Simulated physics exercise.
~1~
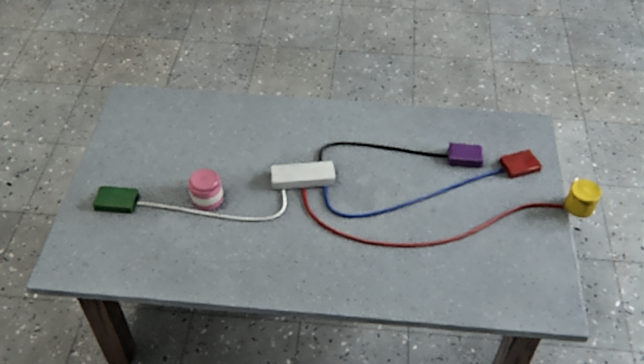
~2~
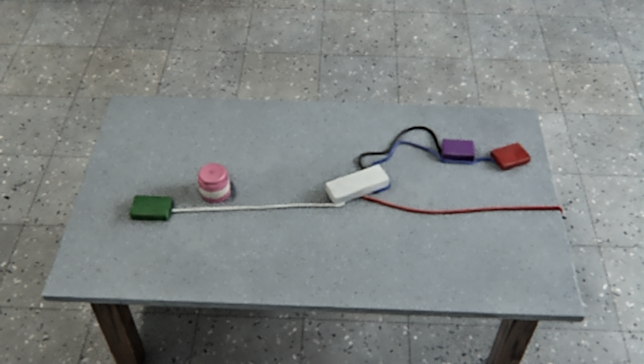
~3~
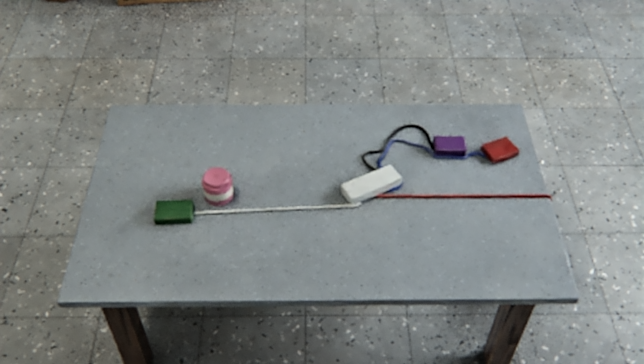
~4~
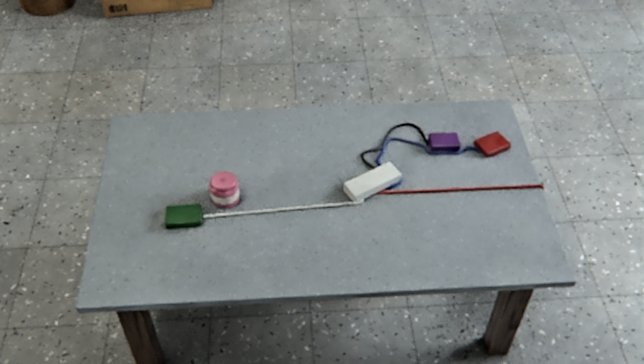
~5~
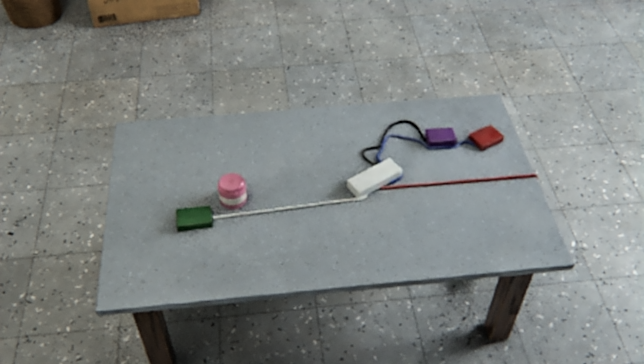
A yellow cylinder dropped out of sight past the table's right edge, its red cable pulled straight as the white strip slid right and turned, dragging the green block after it, while the purple and red blocks stayed put beside the pink jar's table.
